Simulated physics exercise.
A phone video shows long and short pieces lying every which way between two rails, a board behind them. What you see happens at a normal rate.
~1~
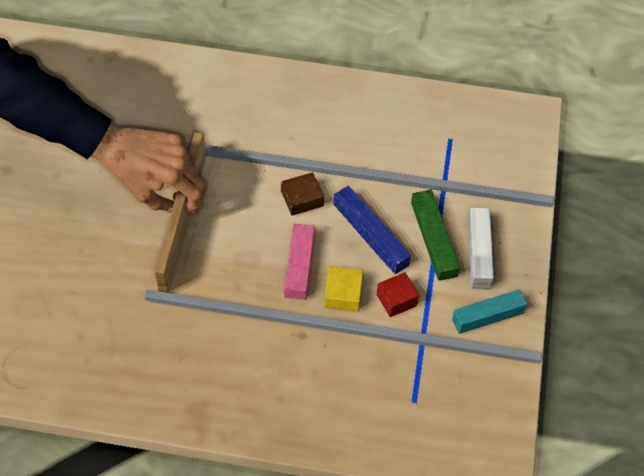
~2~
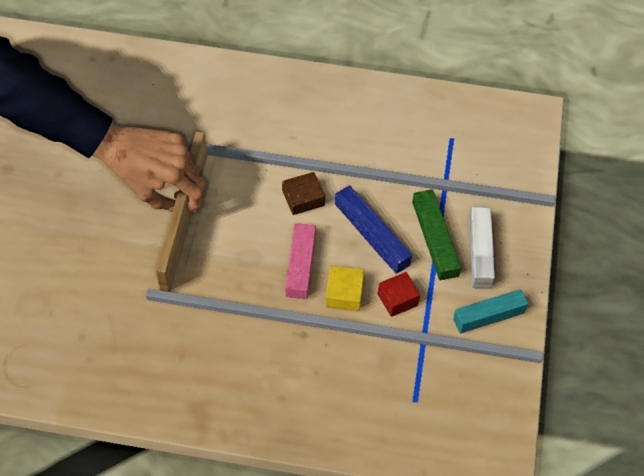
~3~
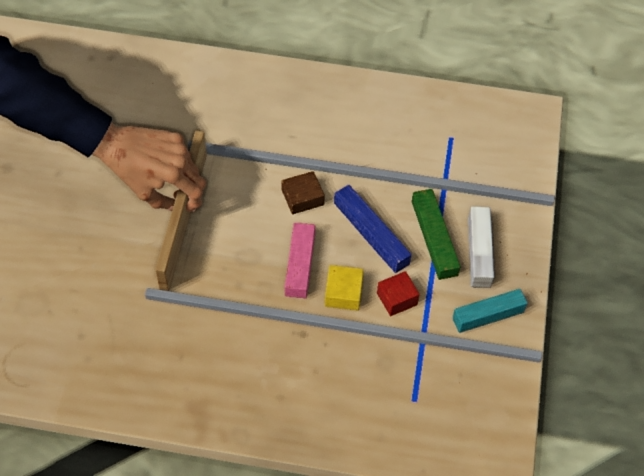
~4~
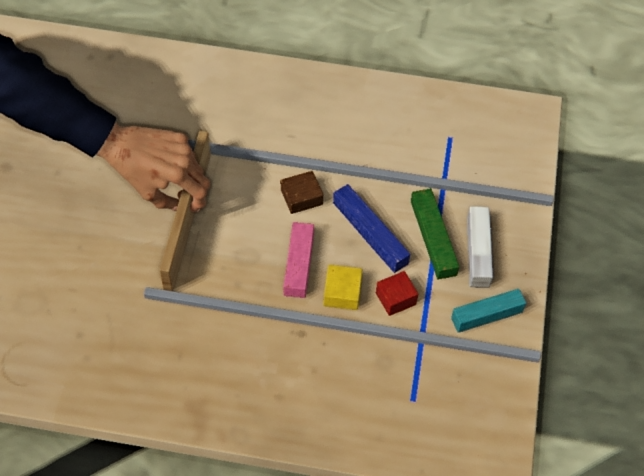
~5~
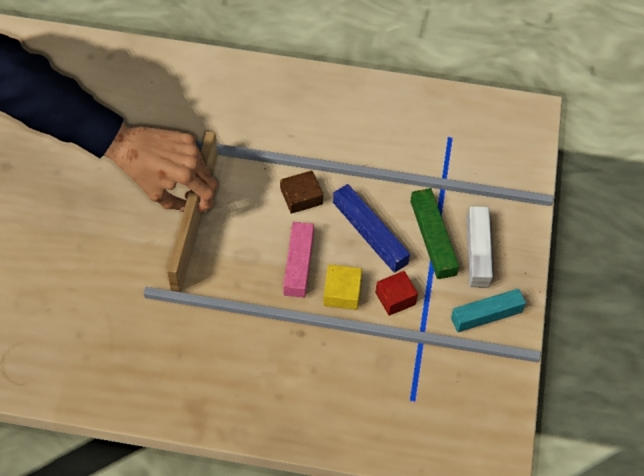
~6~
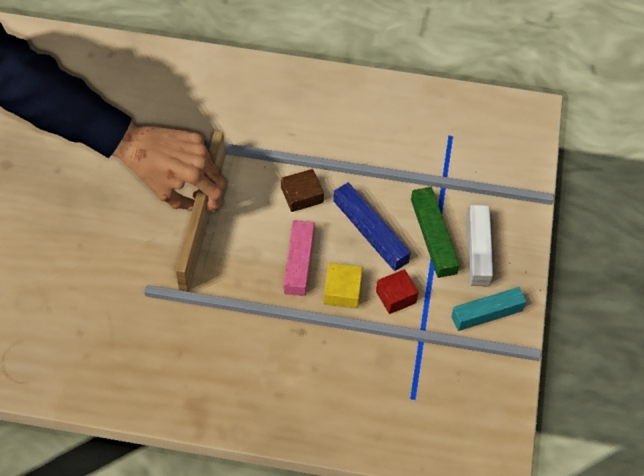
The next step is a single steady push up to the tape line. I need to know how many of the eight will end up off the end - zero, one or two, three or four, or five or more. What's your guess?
Falls: Zero.
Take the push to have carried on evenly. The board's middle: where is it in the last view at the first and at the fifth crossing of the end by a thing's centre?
The first puts it near (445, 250), the next near (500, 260).
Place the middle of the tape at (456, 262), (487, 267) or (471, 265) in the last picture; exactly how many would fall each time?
Respectively 1, 4 and 2.
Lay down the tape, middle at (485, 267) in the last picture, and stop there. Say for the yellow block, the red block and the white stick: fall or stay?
As for the yellow block, it keeps its place; the red block ends up falling; the white stick ends up falling.
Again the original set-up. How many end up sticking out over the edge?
Tally: 1.
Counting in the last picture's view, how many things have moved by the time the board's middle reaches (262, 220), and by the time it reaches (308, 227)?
In order, the tallies are 0 and 3.
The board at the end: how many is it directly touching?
My count gives 2.
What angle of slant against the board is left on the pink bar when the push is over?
Roughly 0°.
Soon after, none off yet; turquoise bar at rest near (489, 309); white stick at rest near (480, 245); green bar at rest near (435, 232).
Then, none off yet; turquoise bar at rest near (489, 309); white stick at rest near (480, 245); green bar moving near (443, 232).
At rest, the number that fall off is zero.
